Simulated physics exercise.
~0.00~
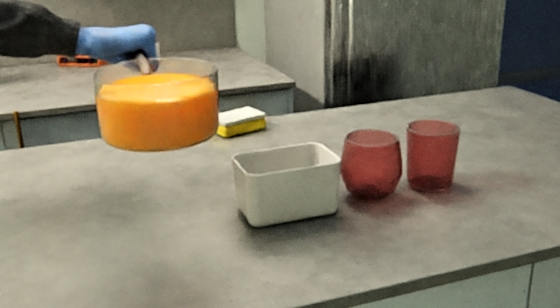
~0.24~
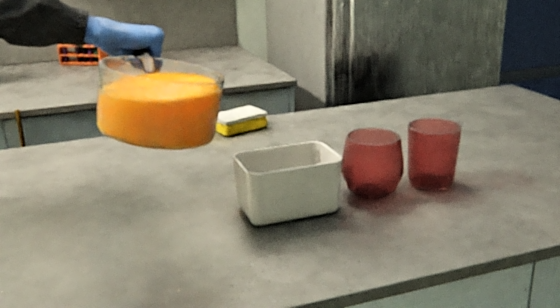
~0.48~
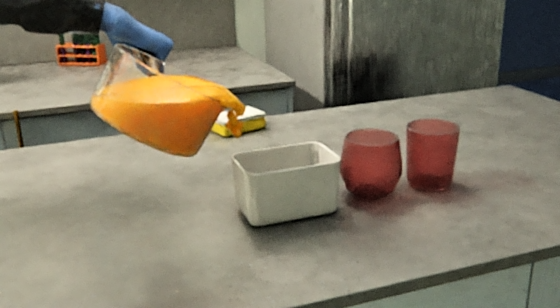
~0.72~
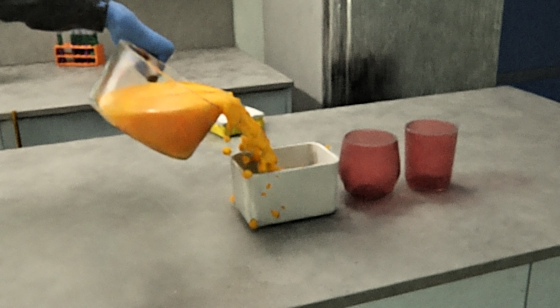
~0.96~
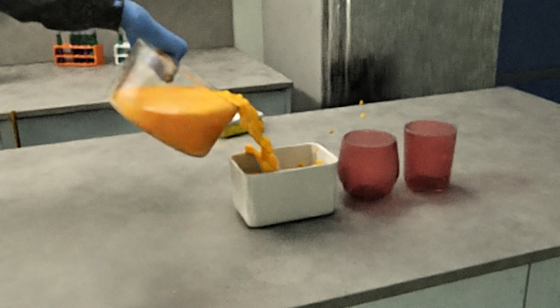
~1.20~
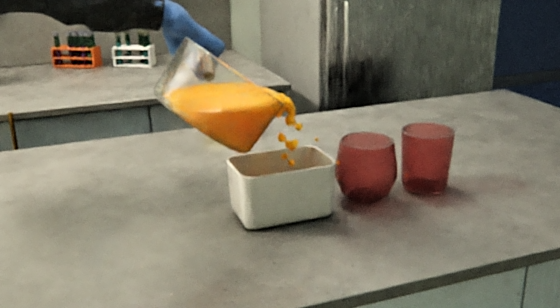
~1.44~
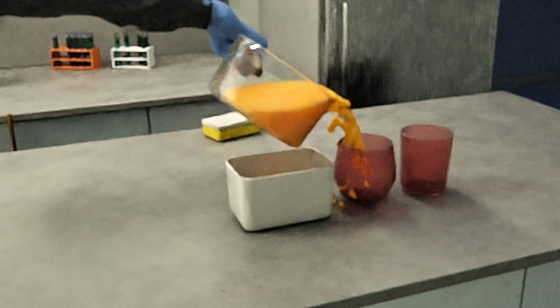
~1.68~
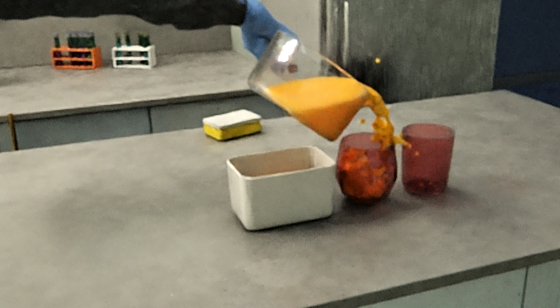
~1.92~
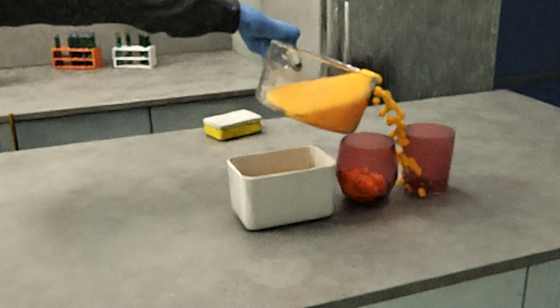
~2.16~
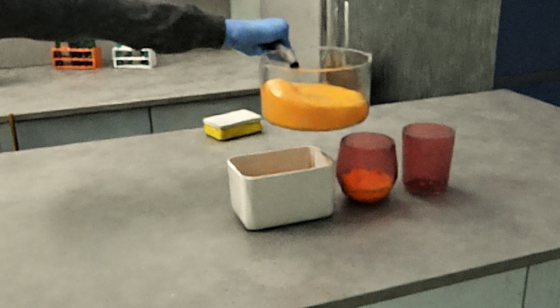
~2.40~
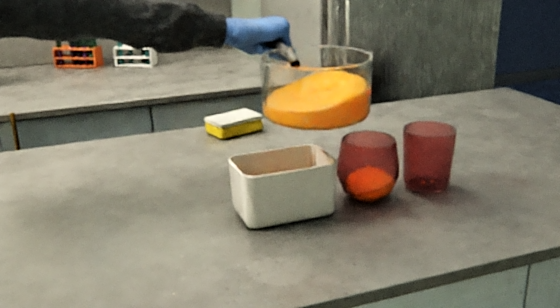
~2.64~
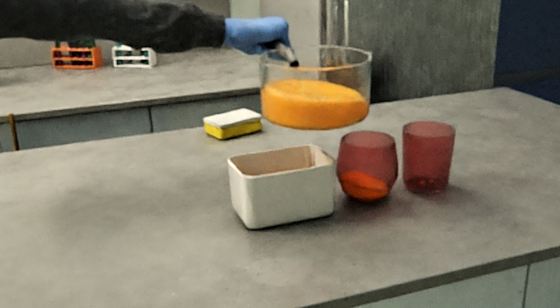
A blue-gloved hand holds a clear pan of orange juice above a grey worktop, where a white food box and two reddish glasses stand in a row beside a yellow sponge. The hand tips the pan steadily until juice spills over its rim and tumbles into the box, with some drops scattering. Still tilted, the pan travels right, and the stream passes over the round-bellied glass and reaches the straight-sided one. The hand then turns the pan upright and the pouring stops. Finally, it hovers behind the glasses, still holding plenty of juice, while orange liquid sits low in the round-bellied glass.
